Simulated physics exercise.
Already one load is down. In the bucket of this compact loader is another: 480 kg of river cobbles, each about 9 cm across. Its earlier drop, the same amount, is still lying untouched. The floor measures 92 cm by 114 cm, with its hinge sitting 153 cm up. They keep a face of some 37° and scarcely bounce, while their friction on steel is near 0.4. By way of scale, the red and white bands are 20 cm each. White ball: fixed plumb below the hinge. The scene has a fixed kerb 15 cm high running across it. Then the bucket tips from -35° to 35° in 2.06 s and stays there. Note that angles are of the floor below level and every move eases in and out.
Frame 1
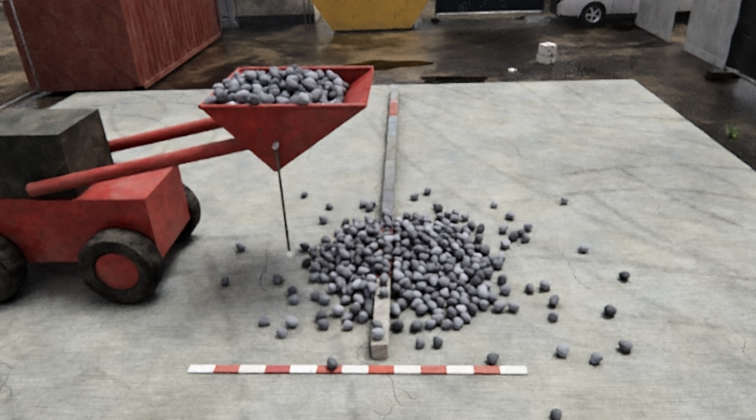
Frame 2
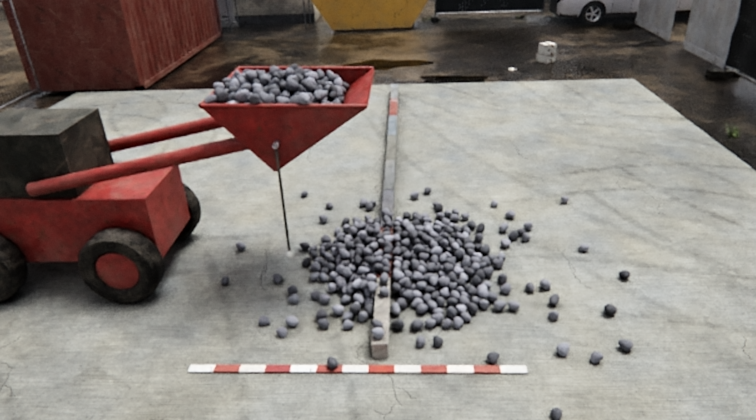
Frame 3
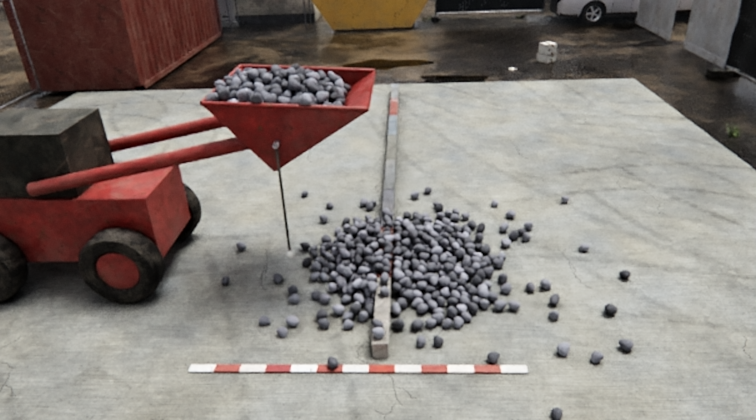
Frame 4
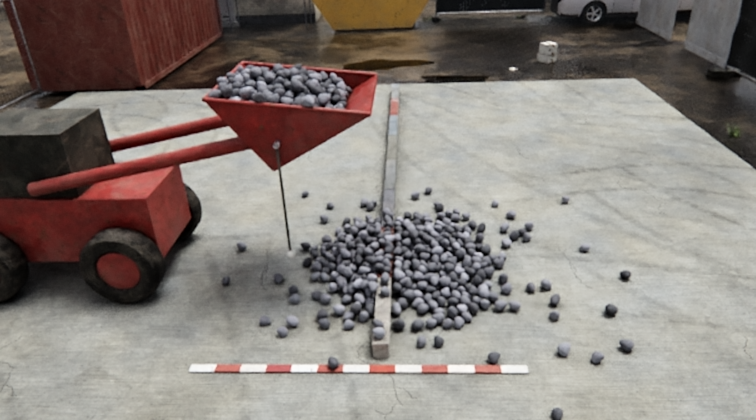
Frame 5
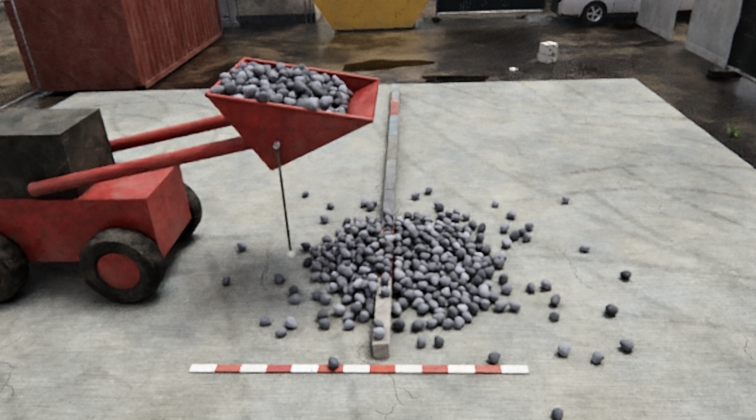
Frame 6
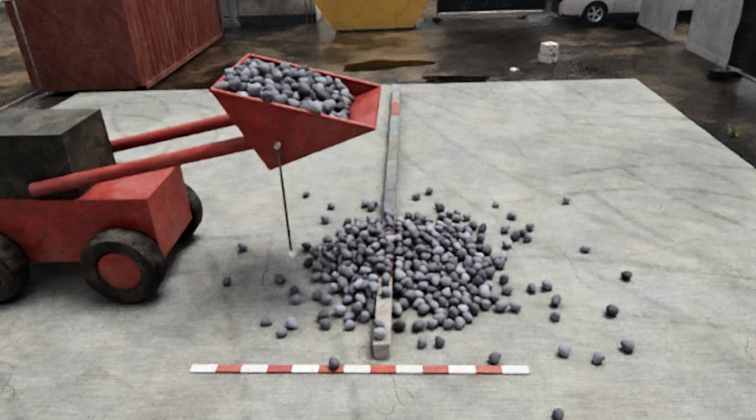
On a concrete yard, a small red loader at left holds a bucket of grey stones above a loose pile lying across a kerb. The bucket slowly tilts, its right lip dipping a little and its left edge rising slightly, while the stones stay inside and the pile below lies still.
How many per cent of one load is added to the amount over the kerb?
About 90 per cent of a load.
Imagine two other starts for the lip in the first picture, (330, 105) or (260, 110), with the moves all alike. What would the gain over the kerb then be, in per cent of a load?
First place about 50 %, second about 0 %.
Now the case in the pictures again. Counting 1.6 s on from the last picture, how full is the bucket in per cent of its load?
30 % still inside.
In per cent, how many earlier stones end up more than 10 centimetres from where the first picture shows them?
Roughly 20 % of them.
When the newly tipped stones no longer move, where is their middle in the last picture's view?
In the last view, somewhere near (429, 249).
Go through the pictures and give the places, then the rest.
In the first frame, the bucket is at -35°, its lip at (366, 106); the top of the load is at (265, 77). The earlier load is highest near (382, 247), 21 cm above ground level, 41 % on this side of the kerb, 59 % over the kerb.
In the second frame, the bucket is at -34°, its lip at (366, 107); the top of the load is at (259, 77).
The third frame shows lip at (368, 109), floor tilted -32°, highest stones at (261, 76).
The fourth frame shows lip at (370, 114), floor tilted -29°, highest stones at (258, 74).
The fifth frame shows lip at (373, 121), floor tilted -25°, highest stones at (256, 71).
In the sixth frame, the bucket is at -21°, its lip at (375, 129); the top of the load is at (255, 69).
Then, 0.9 s after the last picture the floor is at 24°; in per cent of one load, 94 in the bucket, 47 on this side of the kerb, 60 over the kerb; the foremost stones are at (585, 275).
Then, 1.6 s after the last picture the floor is at 35°; in per cent of one load, 31 in the bucket, 65 on this side of the kerb, 105 over the kerb; the foremost stones are at (585, 275).
Then, 1.9 s after the last picture the floor is at 35°; in per cent of one load, 5 in the bucket, 62 on this side of the kerb, 133 over the kerb; the foremost stones are at (585, 275).
Then, 4.7 s after the last picture the floor is at 35°; in per cent of one load, 0 in the bucket, 51 on this side of the kerb, 149 over the kerb; the foremost stones are at (586, 261). Net gain over the kerb, 90.
